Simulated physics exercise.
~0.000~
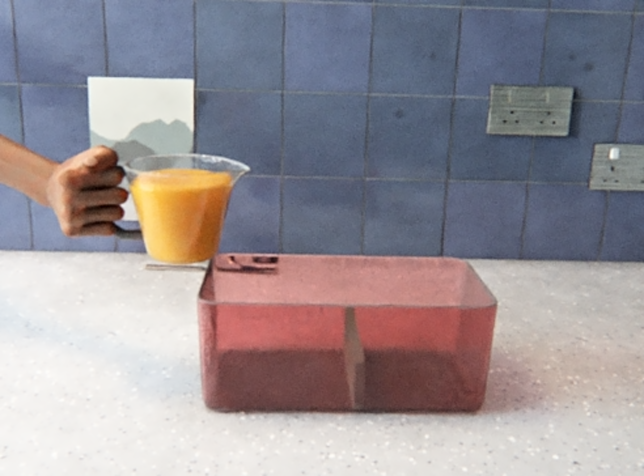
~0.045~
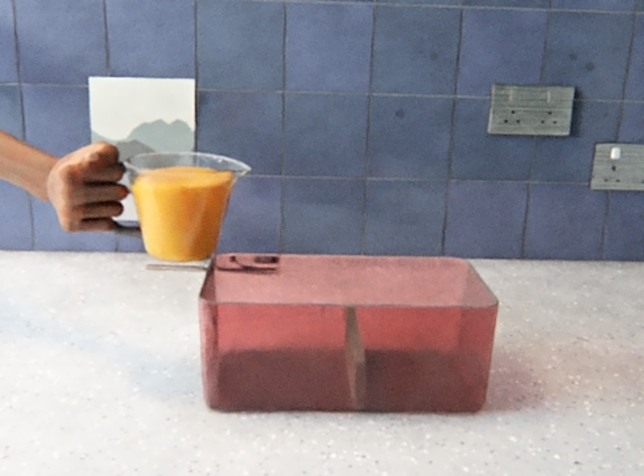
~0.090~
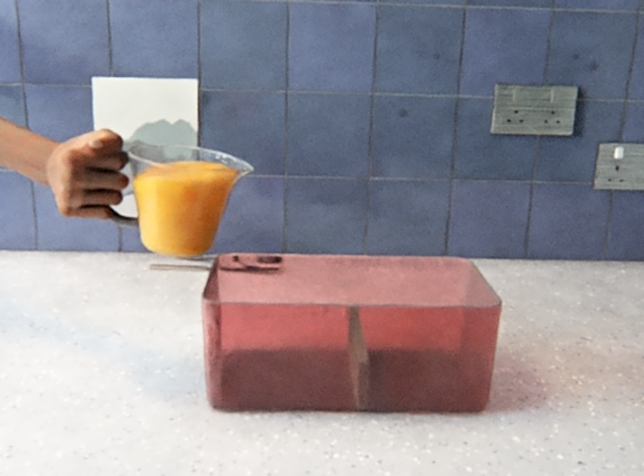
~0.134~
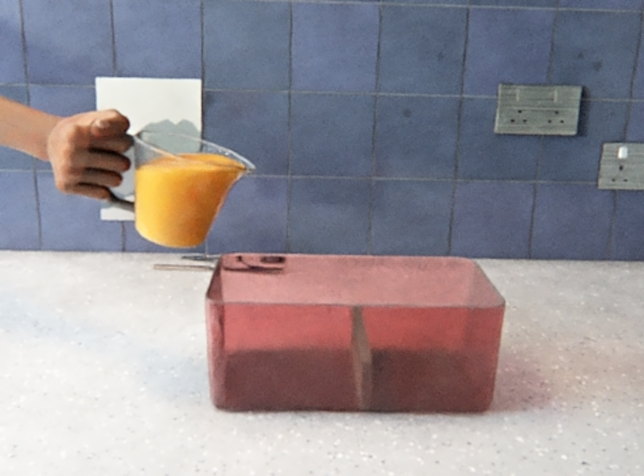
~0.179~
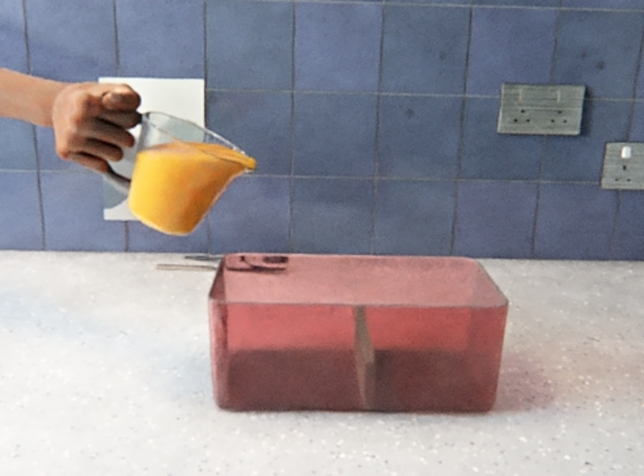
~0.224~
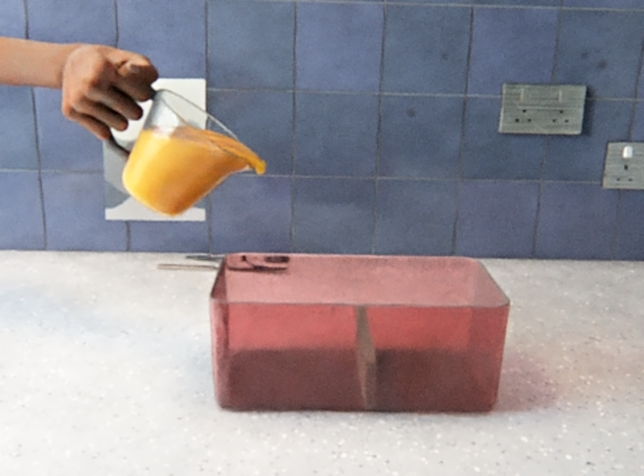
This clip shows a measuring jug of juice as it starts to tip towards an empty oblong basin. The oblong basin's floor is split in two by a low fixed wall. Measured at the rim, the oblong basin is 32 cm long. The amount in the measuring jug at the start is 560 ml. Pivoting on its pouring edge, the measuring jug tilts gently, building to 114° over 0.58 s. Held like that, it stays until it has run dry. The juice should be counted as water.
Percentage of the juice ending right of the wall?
28 per cent.
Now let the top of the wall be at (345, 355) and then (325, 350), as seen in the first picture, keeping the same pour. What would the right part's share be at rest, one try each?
It comes to 55 per cent, and then 70 per cent.
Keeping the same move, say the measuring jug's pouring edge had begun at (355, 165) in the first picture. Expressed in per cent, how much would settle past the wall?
Then I'd expect something near 60 per cent.
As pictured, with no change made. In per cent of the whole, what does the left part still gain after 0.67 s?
That amounts to roughly 12 per cent of the whole.
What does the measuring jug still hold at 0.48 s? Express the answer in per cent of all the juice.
I'd put it near 42 percent.
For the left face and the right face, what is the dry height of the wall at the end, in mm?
For the left, around 42 mm; for the right, around 50 mm.
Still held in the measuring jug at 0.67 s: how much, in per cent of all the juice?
1 %.
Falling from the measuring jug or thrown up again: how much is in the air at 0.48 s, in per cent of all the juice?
It comes to roughly 48 per cent.
Then, 0.48 s in, the tilt is 106° and 42 per cent is still to pour, 10 is left of the wall and 0 right of it.
Then, 0.67 s in, the tilt is 114° and 1 per cent is still to pour, 56 is left of the wall and 27 right of it.
Then, 0.87 s in, the tilt is 114° and 0 per cent is still to pour, 66 is left of the wall and 28 right of it.
Then, 1.08 s in, the tilt is 114° and 0 per cent is still to pour, 68 is left of the wall and 28 right of it.
Finally, 68 per cent lies left of the wall, 28 right of it and 4 outside.
